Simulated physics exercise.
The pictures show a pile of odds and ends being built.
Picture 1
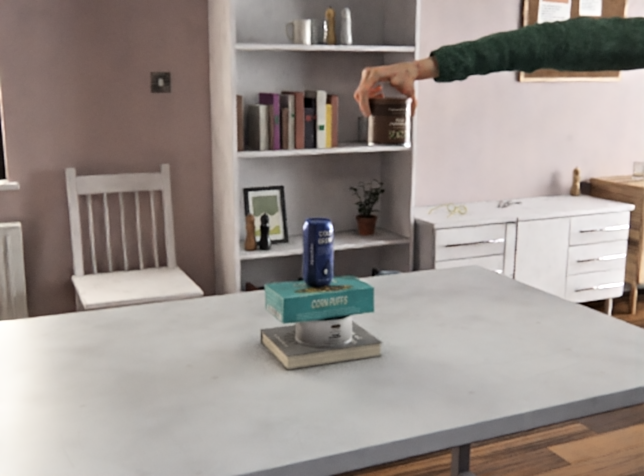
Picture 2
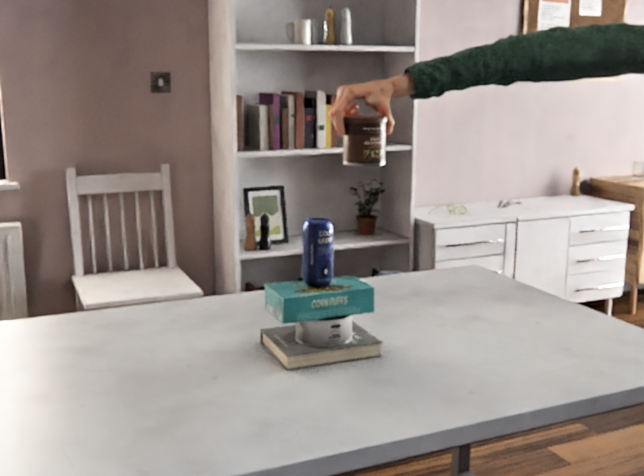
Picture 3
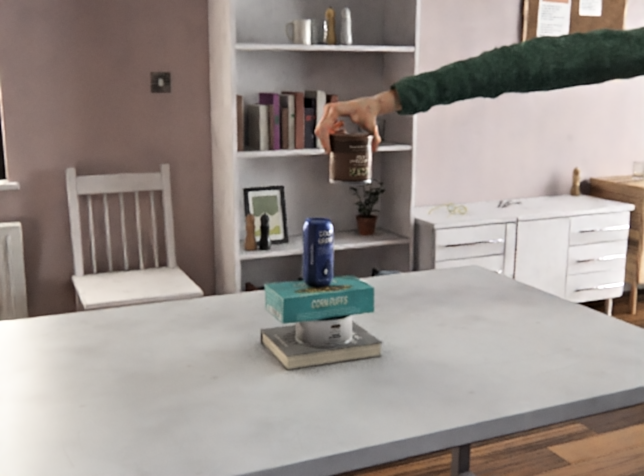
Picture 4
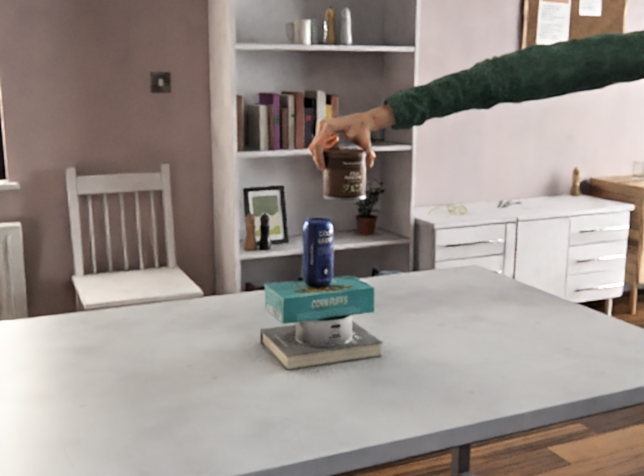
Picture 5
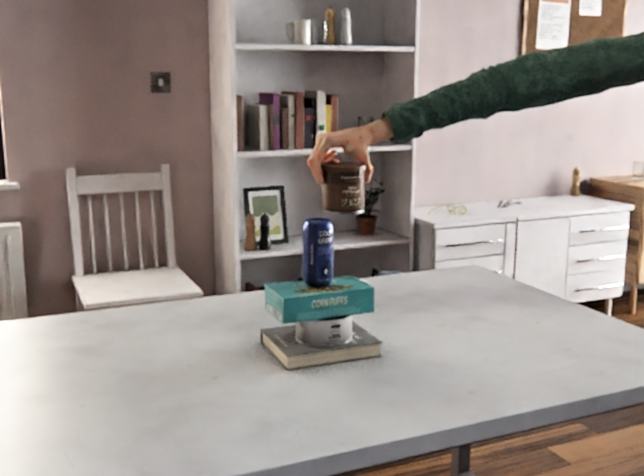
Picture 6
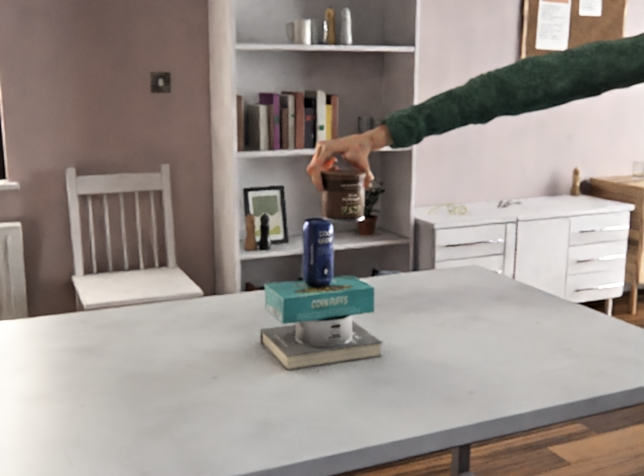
In this clip, a green-sleeved arm moves a brown pot leftward and down over a pile of a book, white tub, turquoise packet and blue can, setting it off-centre to the right on the can while still gripping it.
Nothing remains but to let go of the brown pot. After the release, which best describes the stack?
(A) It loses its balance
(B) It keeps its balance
A.
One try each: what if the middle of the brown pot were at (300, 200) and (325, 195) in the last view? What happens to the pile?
So the first time it goes over and the second time it does not fall.
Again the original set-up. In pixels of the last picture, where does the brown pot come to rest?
Near (423, 313).
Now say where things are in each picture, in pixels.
The first picture shows coming down; brown pot (389, 122); white tub (324, 325).
The second picture shows coming down; brown pot (365, 140); turquoise packet (319, 299).
The third picture shows coming down; brown pot (351, 158); white tub (324, 325).
The fourth picture shows coming down; brown pot (345, 174); turquoise packet (319, 299).
The fifth picture shows coming down; brown pot (343, 188); white tub (324, 325).
The sixth picture shows set down, still held; brown pot (343, 195); turquoise packet (319, 299).
Then, 0.40 s on from there, brown pot now fallen.
Then, 0.50 s on from there, things are still on the move.
In the end, fallen, brown pot; the other 4 unmoved. At the end, from the last picture's camera, brown pot near (423, 313). The pile comes apart.
